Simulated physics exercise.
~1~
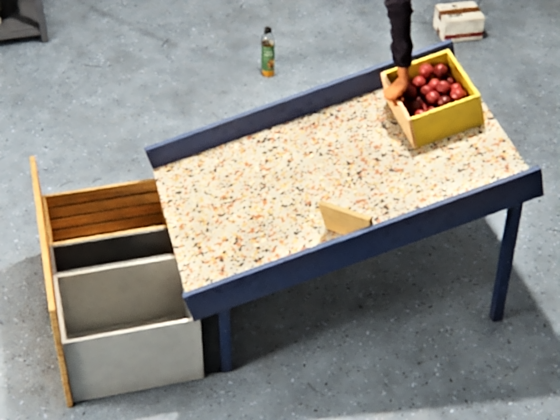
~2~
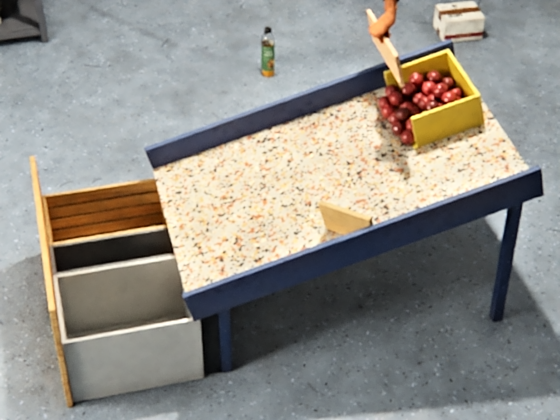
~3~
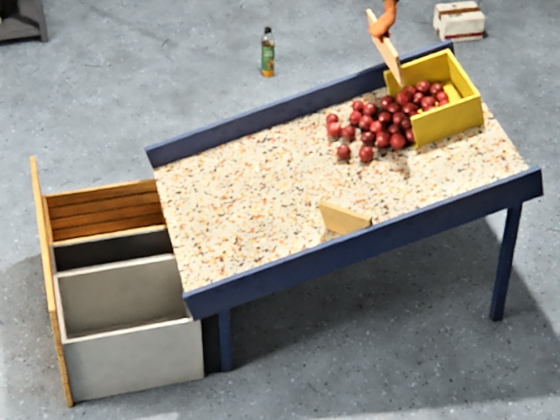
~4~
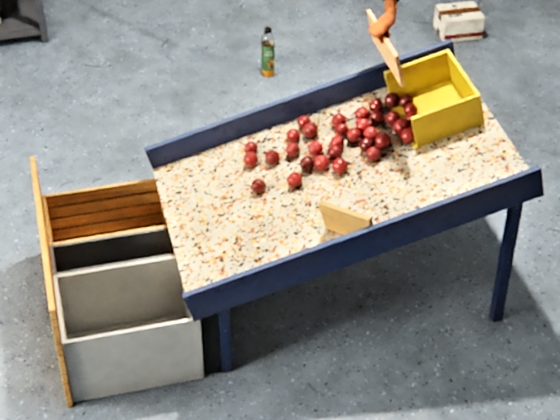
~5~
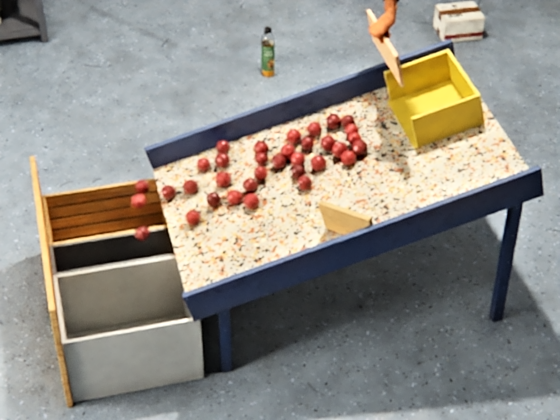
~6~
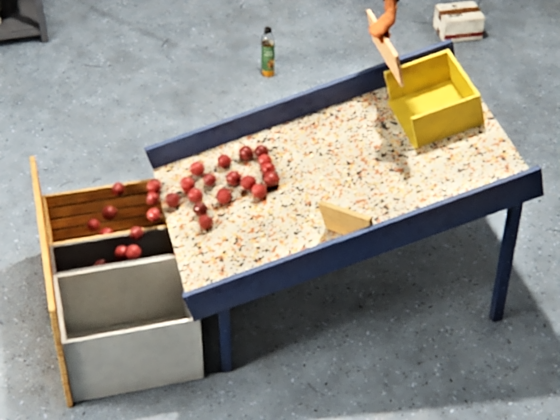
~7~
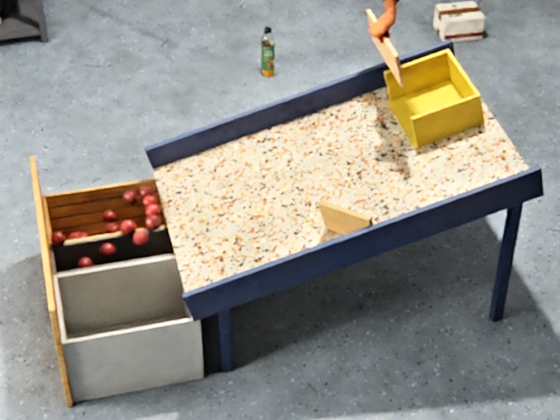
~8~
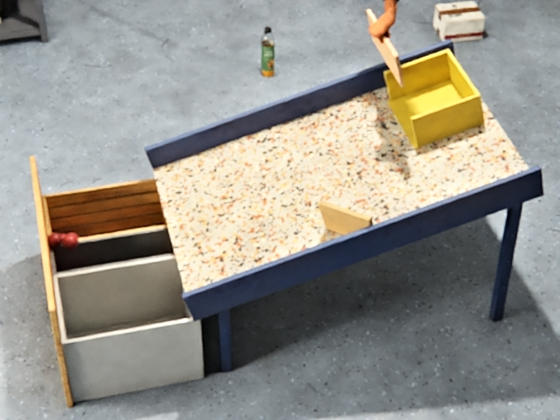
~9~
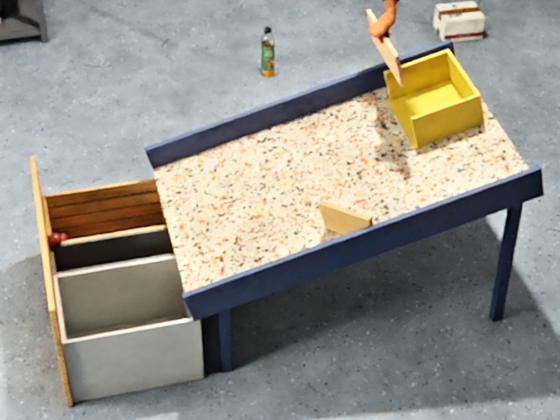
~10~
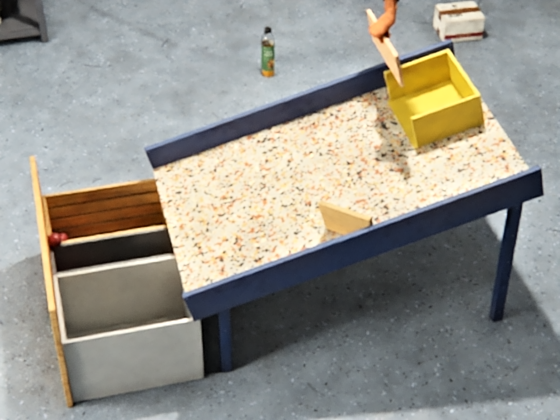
Hand lifting a gate from a yellow pen, red apples rolling left down a speckled table and dropping into totes beyond its edge.
